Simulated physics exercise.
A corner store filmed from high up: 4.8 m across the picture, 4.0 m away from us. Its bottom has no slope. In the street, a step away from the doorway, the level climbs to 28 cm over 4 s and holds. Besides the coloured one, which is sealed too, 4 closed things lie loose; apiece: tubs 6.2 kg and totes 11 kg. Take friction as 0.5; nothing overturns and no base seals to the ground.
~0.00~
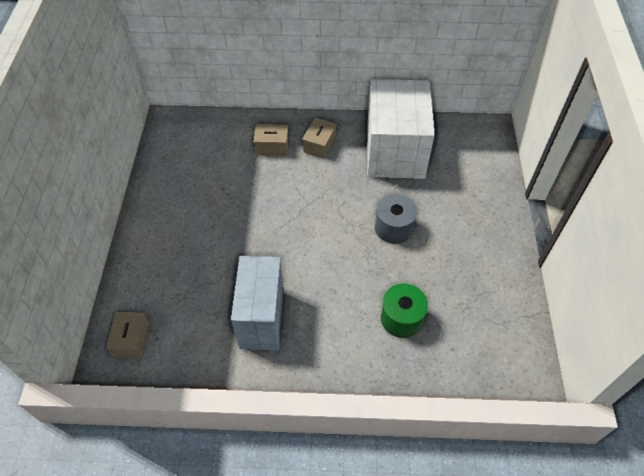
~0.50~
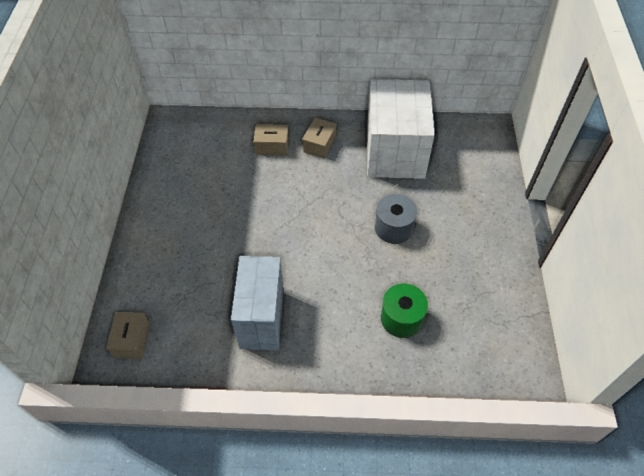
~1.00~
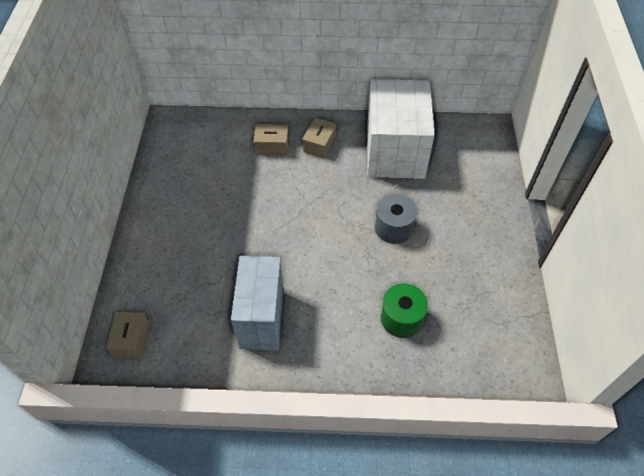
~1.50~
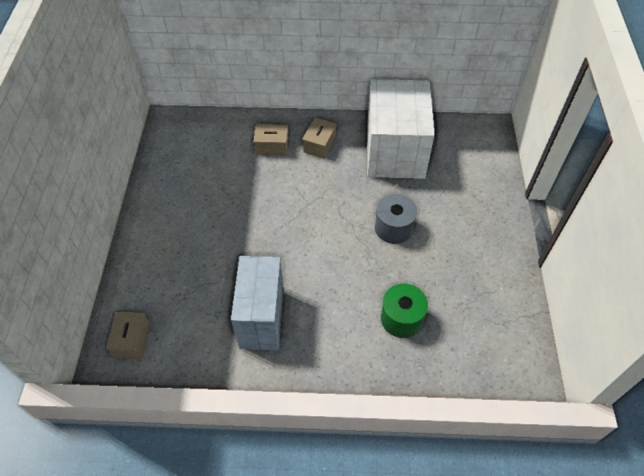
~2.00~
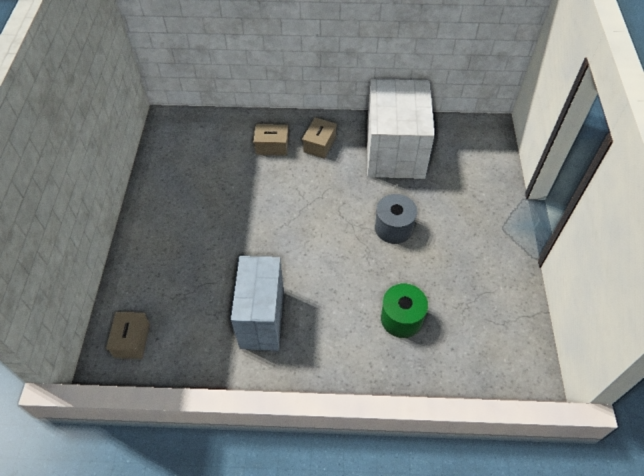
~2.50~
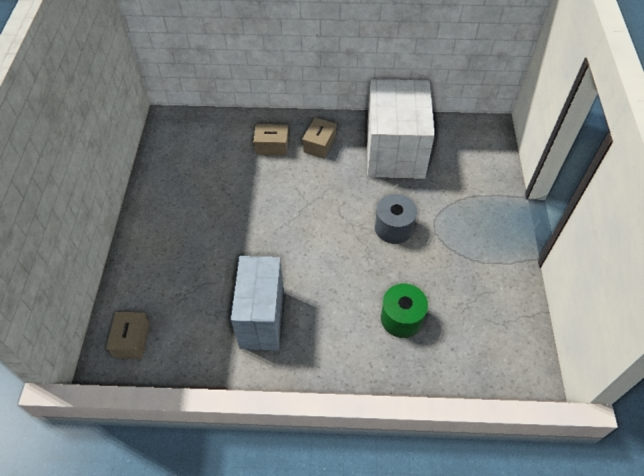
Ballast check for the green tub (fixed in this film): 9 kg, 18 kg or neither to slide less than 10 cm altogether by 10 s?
I expect that only the higher weight holds it.
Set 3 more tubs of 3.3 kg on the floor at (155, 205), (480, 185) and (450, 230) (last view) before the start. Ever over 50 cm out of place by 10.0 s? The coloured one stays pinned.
In that order: Past it, past it, over.
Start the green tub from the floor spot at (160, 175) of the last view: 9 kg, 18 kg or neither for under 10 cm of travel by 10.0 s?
Neither is enough.
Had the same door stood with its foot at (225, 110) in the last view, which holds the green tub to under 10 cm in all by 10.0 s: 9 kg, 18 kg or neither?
In that case only the higher weight holds it.
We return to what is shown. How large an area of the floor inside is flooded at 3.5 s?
Some 4.0 m2.
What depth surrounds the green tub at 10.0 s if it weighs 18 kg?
Roughly 7 cm.
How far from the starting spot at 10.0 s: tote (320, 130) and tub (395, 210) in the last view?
In that order: 0 cm, 300 cm.
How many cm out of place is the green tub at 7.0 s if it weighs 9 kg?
Roughly 40 cm.
After 3.5 s the green tub would be 0 cm from its start with 9 kg and 0 cm from its start with 18 kg; 1 cm of water round it then.
After 4.5 s the green tub would be 0 cm from its start with 9 kg and 0 cm from its start with 18 kg; 4 cm of water round it then.
After 7.0 s the green tub would be 37 cm from its start with 9 kg and 0 cm from its start with 18 kg; 5 cm of water round it then.
After 10.0 s the green tub would be 100 cm from its start with 9 kg and 0 cm from its start with 18 kg; 7 cm of water round it then.
